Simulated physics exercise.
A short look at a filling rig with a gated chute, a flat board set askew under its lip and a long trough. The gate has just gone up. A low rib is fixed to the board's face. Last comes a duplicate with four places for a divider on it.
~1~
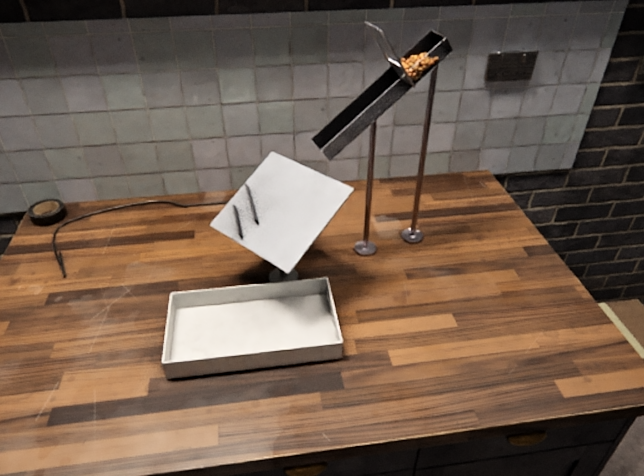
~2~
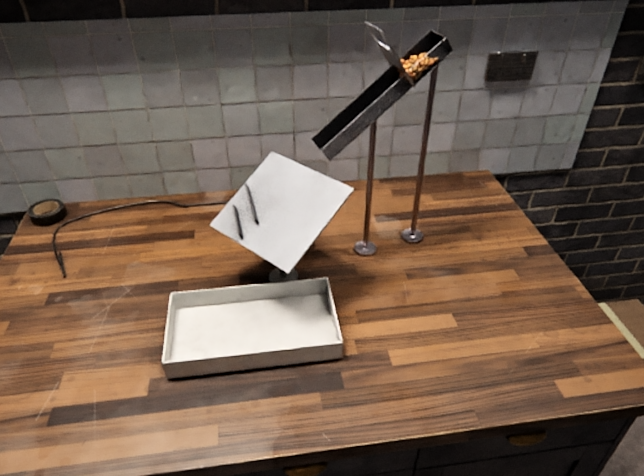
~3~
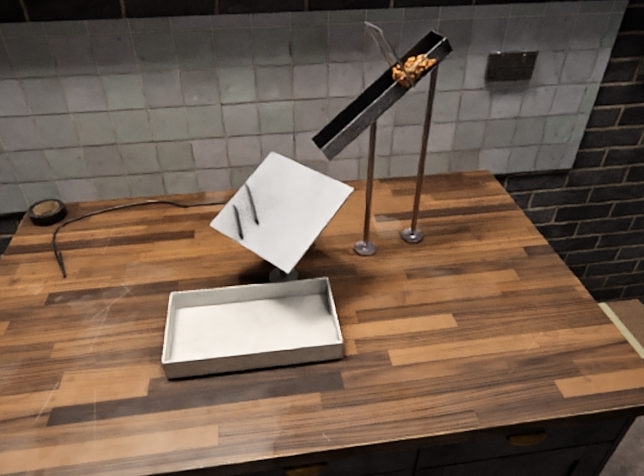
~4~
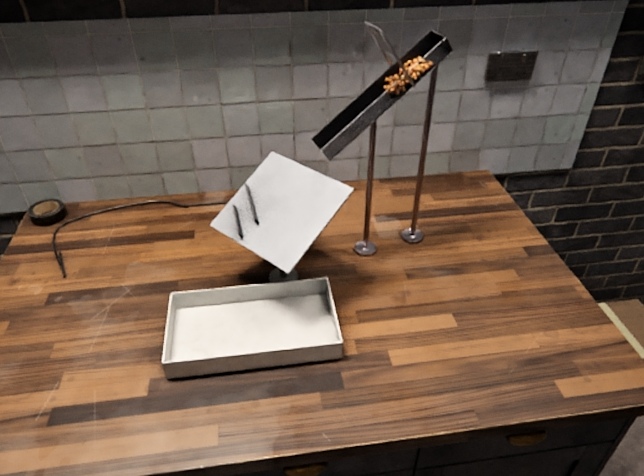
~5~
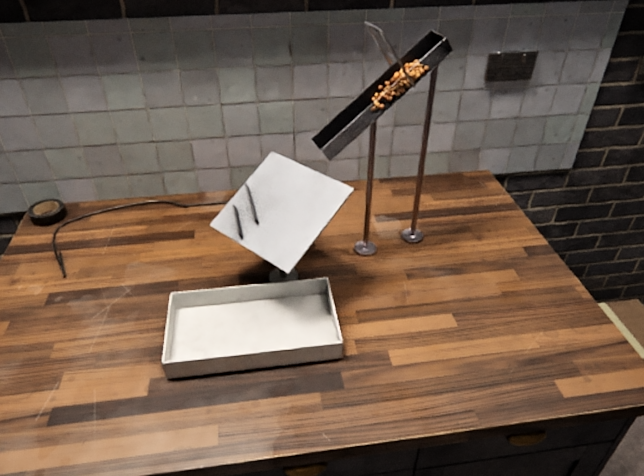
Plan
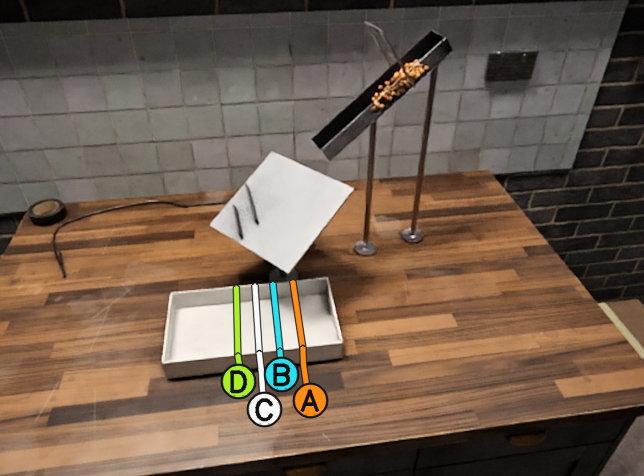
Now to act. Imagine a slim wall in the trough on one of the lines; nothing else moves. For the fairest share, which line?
Take D.
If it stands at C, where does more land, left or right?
Left.
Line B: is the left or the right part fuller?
The left side.
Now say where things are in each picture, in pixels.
In the first picture, load behind the gate at (415, 65), roasted chickpeas; lip of the chute at (325, 155), sloping fairly steeply.
In the second picture, middle of the board at (279, 207), tilted gently; middle of its low edge at (246, 248); of its high edge at (311, 169).
In the third picture, front corners of the trough at (163, 363) and (342, 342), empty; front of the load at (396, 79).
In the fourth picture, middle of the load at (405, 75); its front at (389, 92), about a quarter of the way to the lip; rib from (233, 205) to (239, 234); rib from (245, 184) to (255, 219).
In the fifth picture, middle of the load at (398, 80); its front at (374, 109), about a third of the way to the lip.
On the marked copy, line A crosses the front rim at (302, 347); line B crosses the front rim at (279, 349); line C crosses the front rim at (259, 352); line D crosses the front rim at (237, 354).
With A, of what is caught, all on the left of the divider, none on the right.
With B, of what is caught, all on the left of the divider, none on the right.
With C, of what is caught, nearly all on the left of the divider, a stray few on the right.
With D, of what is caught, about half on the left of the divider, about half on the right.
